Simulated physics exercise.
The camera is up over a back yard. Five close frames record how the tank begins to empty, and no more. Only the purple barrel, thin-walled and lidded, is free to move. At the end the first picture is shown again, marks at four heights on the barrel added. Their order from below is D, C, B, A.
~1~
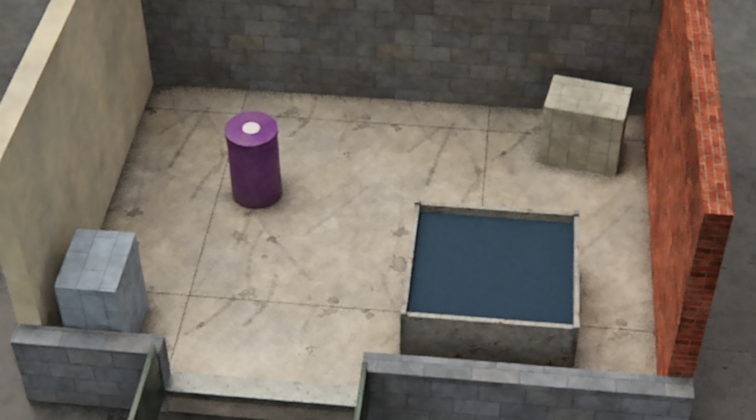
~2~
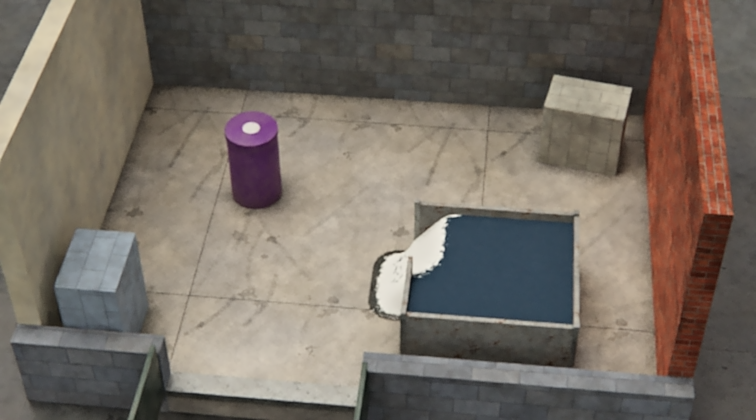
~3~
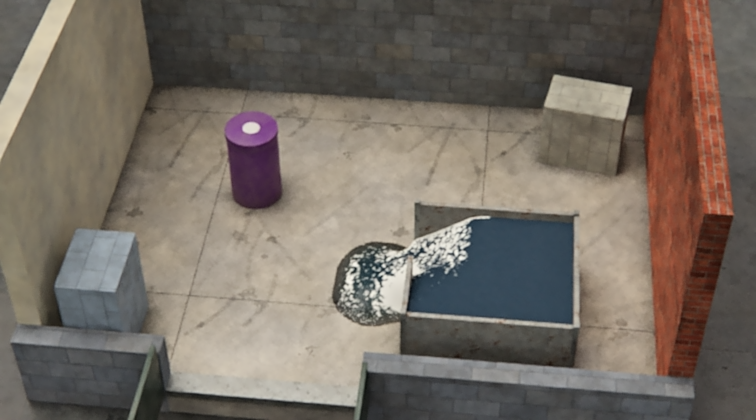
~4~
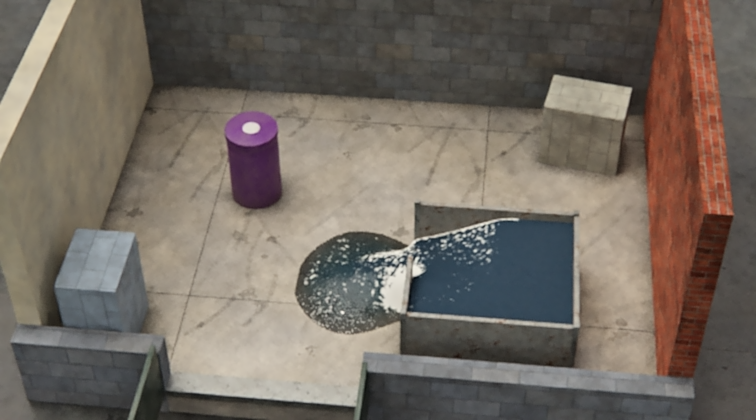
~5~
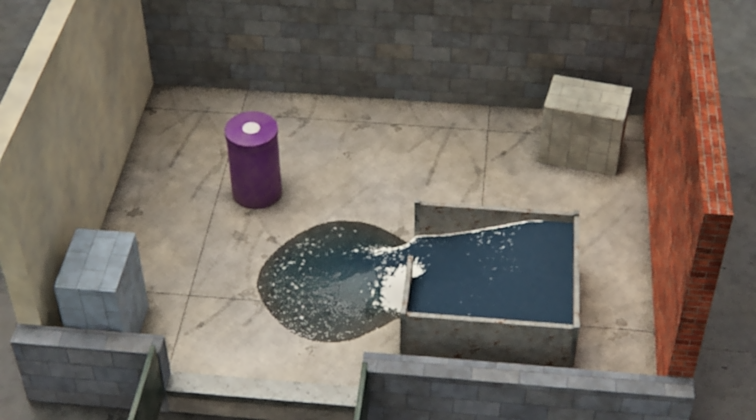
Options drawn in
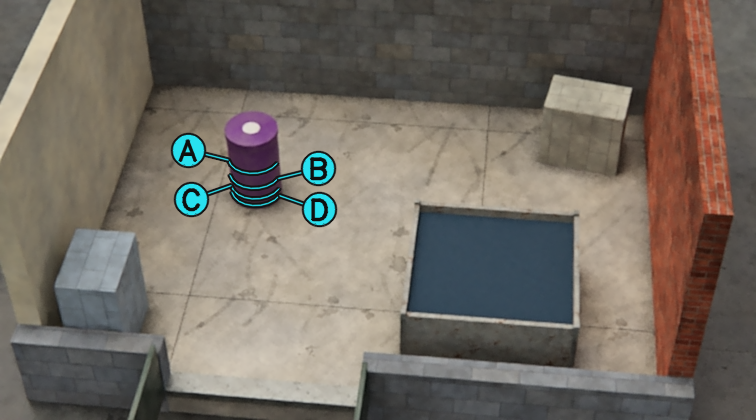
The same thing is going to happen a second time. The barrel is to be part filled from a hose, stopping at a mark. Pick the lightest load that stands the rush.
B.
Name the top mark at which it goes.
C it is.
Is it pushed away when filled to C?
Yes, that goes wrong.
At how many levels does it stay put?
Two of them.
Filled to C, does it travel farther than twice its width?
No, it does not.
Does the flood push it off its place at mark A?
No, that is safe.
On the marked copy, A at (249, 173); B at (251, 188); C at (252, 198); D at (252, 205); from the bottom up D, C, B, A.
With A, it does not move.
With B, it does not move.
With C, it is pushed about half its own width away.
With D, it is pushed about 4 times its own width away.
